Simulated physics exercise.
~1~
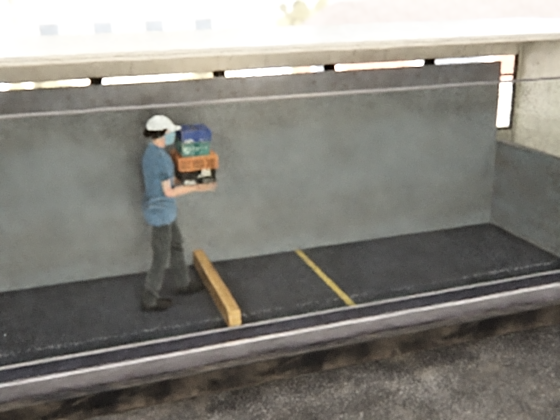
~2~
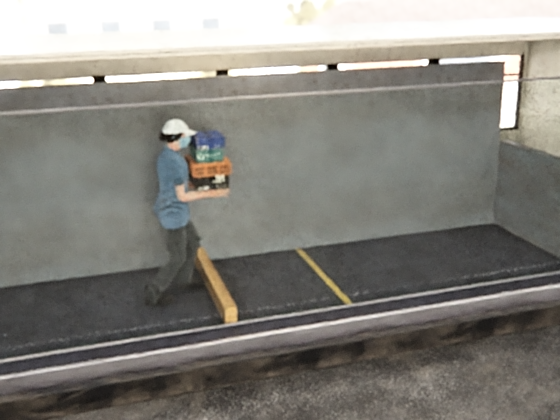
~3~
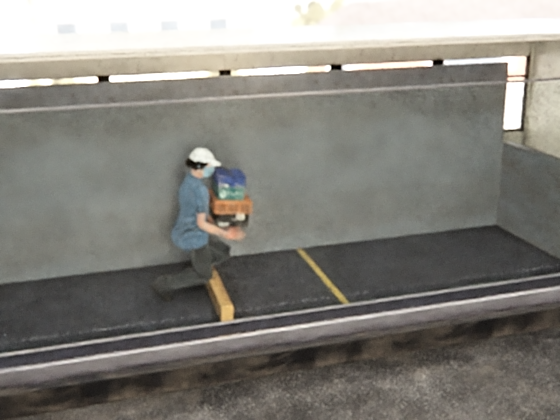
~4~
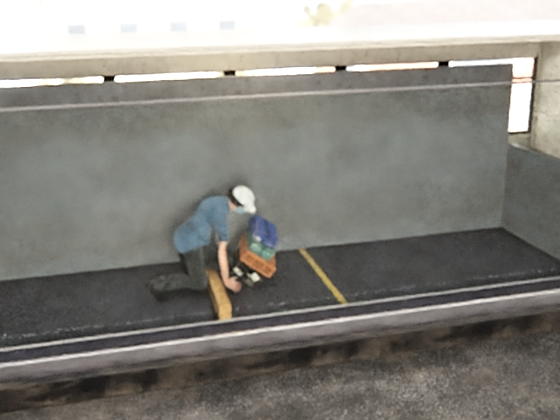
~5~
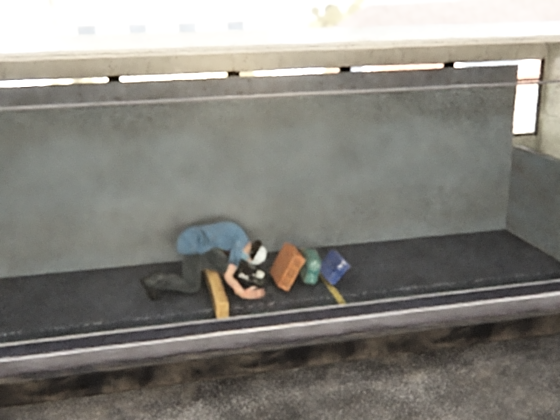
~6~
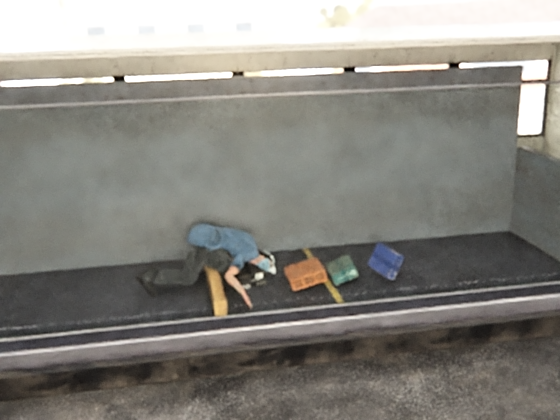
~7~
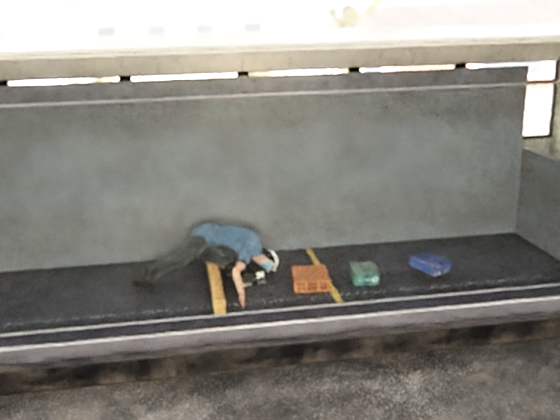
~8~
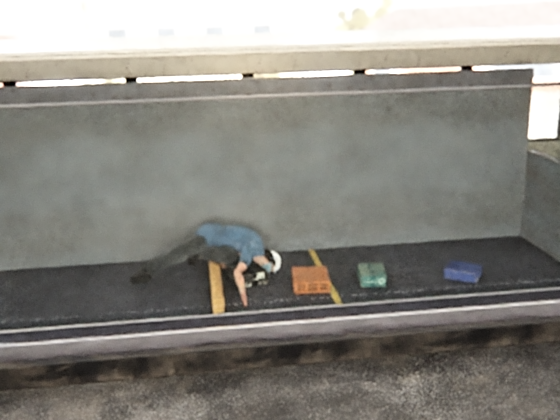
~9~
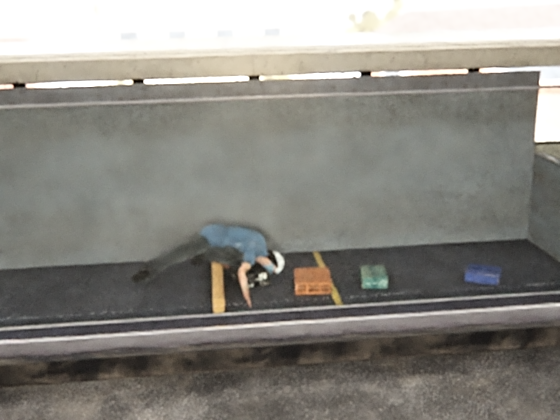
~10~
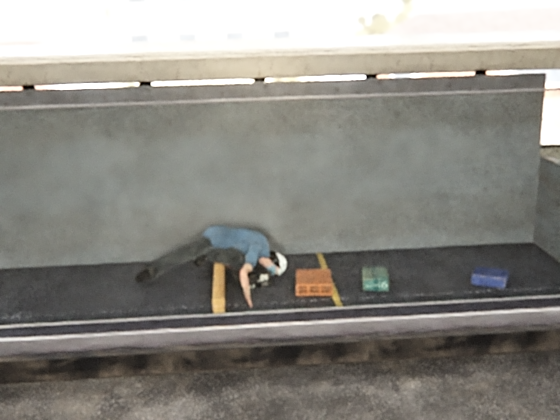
A courier carrying stacked boxes trips over a low rail and falls, scattering them rightward.
